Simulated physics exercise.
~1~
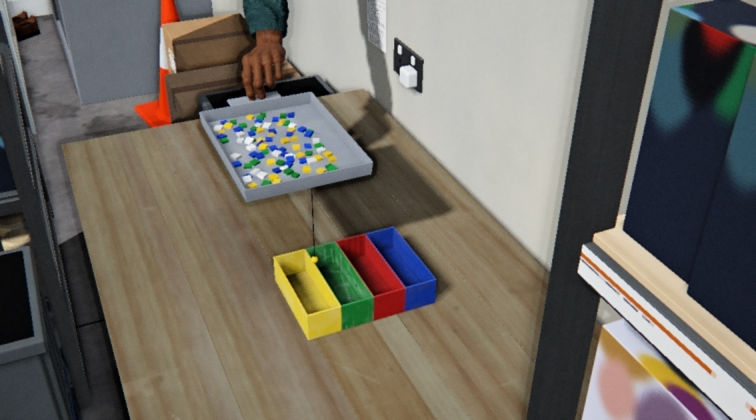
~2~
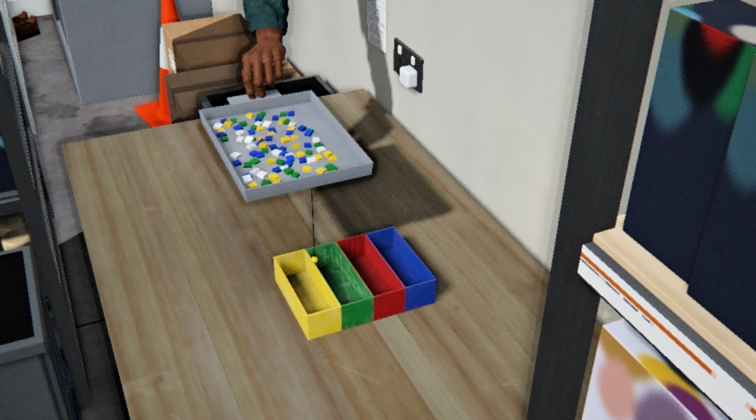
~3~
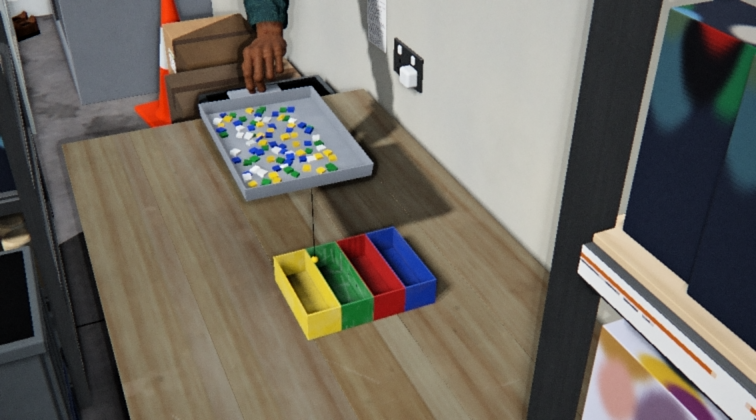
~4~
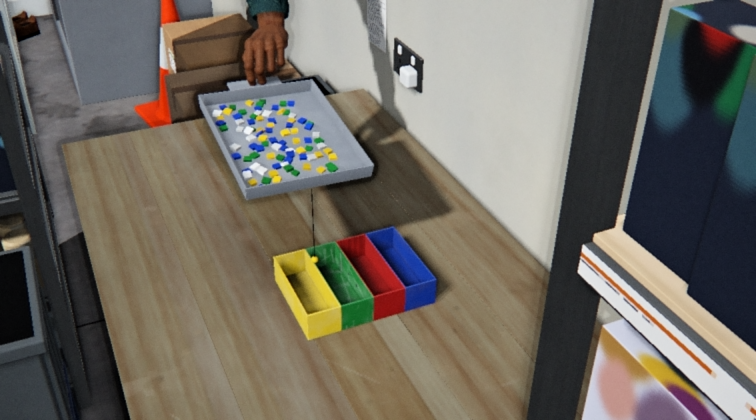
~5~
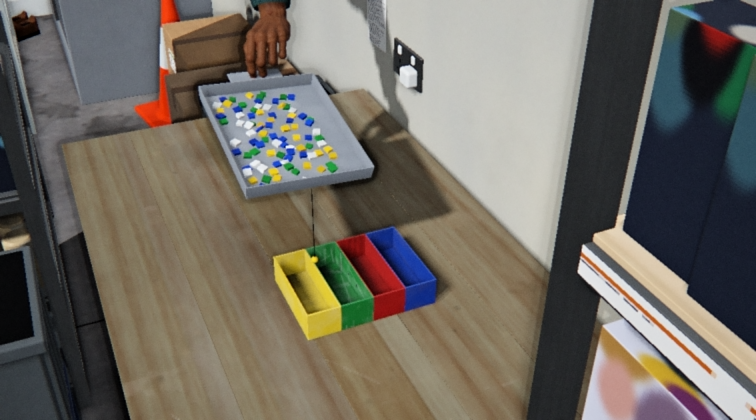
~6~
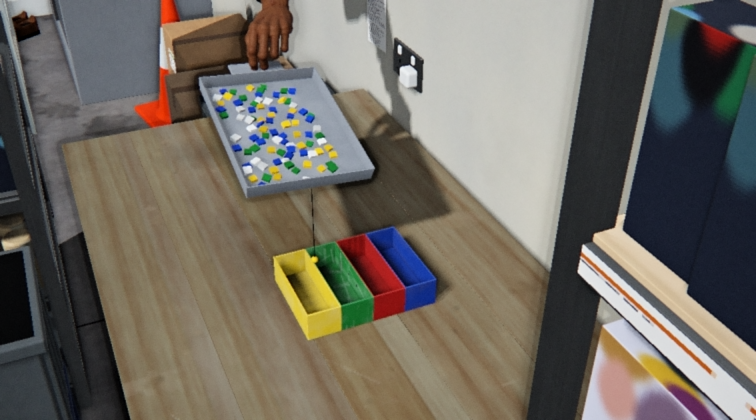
We see a hand holding a grey tray of loose, multicoloured mosaic tiles above a box with yellow, green, red and blue cells; the hand slowly raises the tray's far end, tilting it slightly toward the box.
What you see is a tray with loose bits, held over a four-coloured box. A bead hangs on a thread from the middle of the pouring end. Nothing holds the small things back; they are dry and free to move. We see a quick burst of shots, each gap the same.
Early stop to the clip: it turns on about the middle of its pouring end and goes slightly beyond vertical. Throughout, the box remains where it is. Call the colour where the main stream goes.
I call red.
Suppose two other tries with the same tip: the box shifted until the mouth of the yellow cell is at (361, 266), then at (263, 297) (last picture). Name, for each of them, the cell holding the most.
The first position gives the yellow one, and the second gives that blue cell.
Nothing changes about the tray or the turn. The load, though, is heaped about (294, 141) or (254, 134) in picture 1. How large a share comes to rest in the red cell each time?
Around 60 percent the first time, around 60 percent the second.
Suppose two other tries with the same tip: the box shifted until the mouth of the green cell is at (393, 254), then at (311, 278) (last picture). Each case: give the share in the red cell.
In the first position around 0 percent, in the second around 30 percent.
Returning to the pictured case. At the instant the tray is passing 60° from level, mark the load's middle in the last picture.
Look close to (325, 153) in the last picture.
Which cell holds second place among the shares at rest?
The one in second place is green.
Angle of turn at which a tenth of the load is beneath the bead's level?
A tilt of roughly 110°.
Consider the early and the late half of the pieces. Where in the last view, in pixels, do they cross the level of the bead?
I'd put it at roughly (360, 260), and after that at roughly (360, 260).
Shortly afterwards, tray tipped steeply; all but a few on the tray; only a few falling or outside the box.
Next, tray tipped right over; all but a few on the tray; only a few in the red cell.
Some moments later, tray tipped past a quarter turn; near two thirds in the red cell; near a quarter in the green cell; a little in the yellow cell; a little in the blue cell.
In the end, tray tipped past a quarter turn; near two thirds in the red cell; near a quarter in the green cell; a little in the yellow cell; a little in the blue cell.
